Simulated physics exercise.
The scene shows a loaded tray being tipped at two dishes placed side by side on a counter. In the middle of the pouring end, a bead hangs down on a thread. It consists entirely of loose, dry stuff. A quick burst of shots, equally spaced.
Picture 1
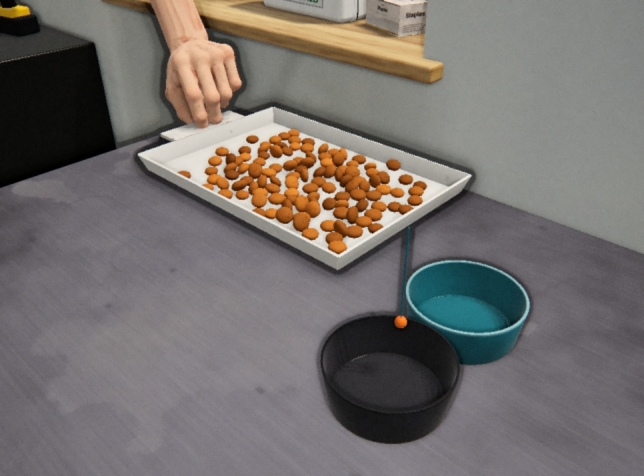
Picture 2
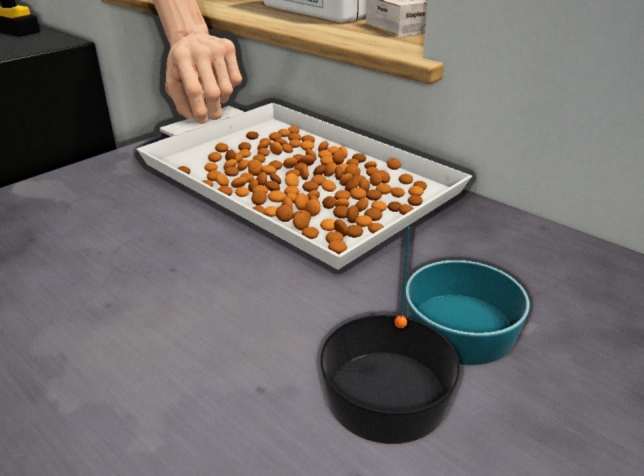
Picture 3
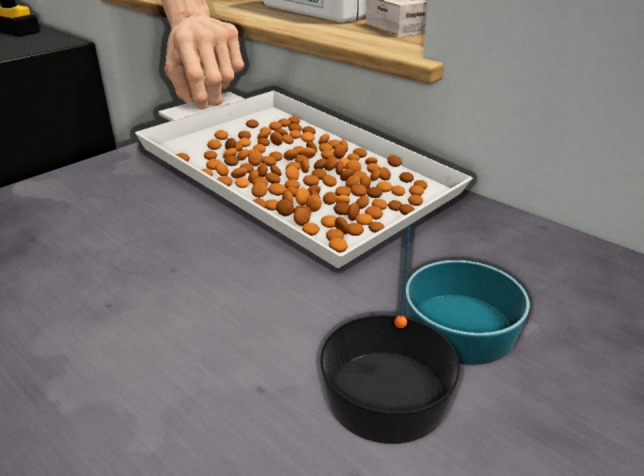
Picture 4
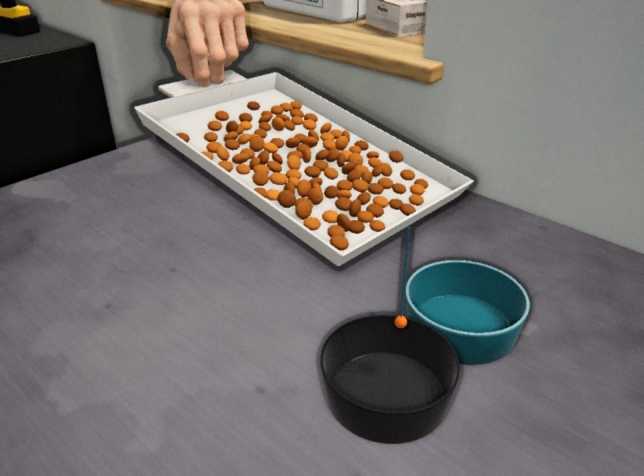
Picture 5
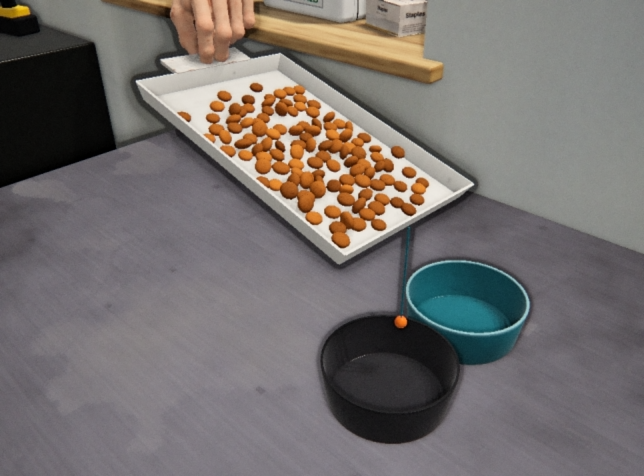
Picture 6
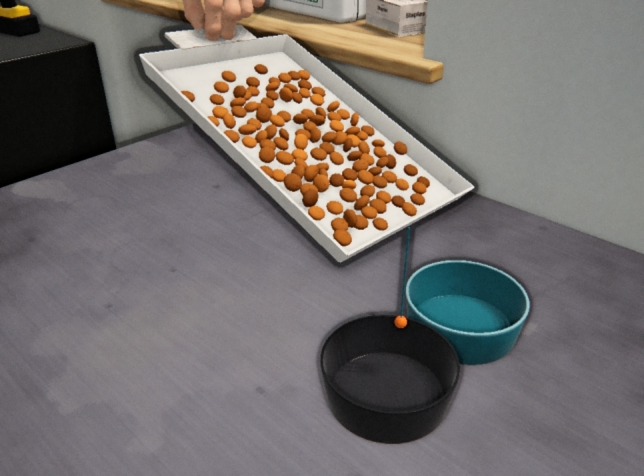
At the start, a hand holds the far end of a white tray of brown kibble almost level above a black dish and a teal dish. The hand then rises steadily, tilting the tray more steeply toward its near end, while the pieces stay spread across it and both dishes remain empty.
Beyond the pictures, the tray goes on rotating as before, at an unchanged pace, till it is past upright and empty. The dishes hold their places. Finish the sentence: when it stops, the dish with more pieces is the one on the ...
Right.
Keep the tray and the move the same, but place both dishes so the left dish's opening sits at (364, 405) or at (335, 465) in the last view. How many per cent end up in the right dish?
The first gives 70 %, the second 40 %.
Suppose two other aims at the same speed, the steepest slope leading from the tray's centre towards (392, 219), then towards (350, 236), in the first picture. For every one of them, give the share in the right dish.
Shares, approx.: 10 %, then 0 %.
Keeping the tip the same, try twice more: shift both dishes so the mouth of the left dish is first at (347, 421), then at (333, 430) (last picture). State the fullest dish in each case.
For the first place, the dish on the right side; for the second, the dish on the right side.
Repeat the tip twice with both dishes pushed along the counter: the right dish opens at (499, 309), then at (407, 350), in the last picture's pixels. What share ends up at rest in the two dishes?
Near 90 and 40 percent respectively.
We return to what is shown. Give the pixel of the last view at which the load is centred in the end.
The centre comes to rest close to (470, 346).
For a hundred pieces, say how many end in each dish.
Left dish: Roughly 20 per cent; right dish: Roughly 50 per cent.
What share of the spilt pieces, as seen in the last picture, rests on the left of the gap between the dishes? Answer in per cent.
Close to 0 %.
Shortly afterwards, tray tipped steeply; the bulk on the tray; near a quarter in the air.
Next, tray tipped past a quarter turn; only a few on the tray; near a quarter in the left dish; near a third in the right dish; near a quarter outside both; a little in the air.
Some moments later, tray tipped past a quarter turn; near a quarter in the left dish; near half in the right dish; near a quarter outside both.
In the end, tray tipped past a quarter turn; near a quarter in the left dish; near half in the right dish; near a quarter outside both.
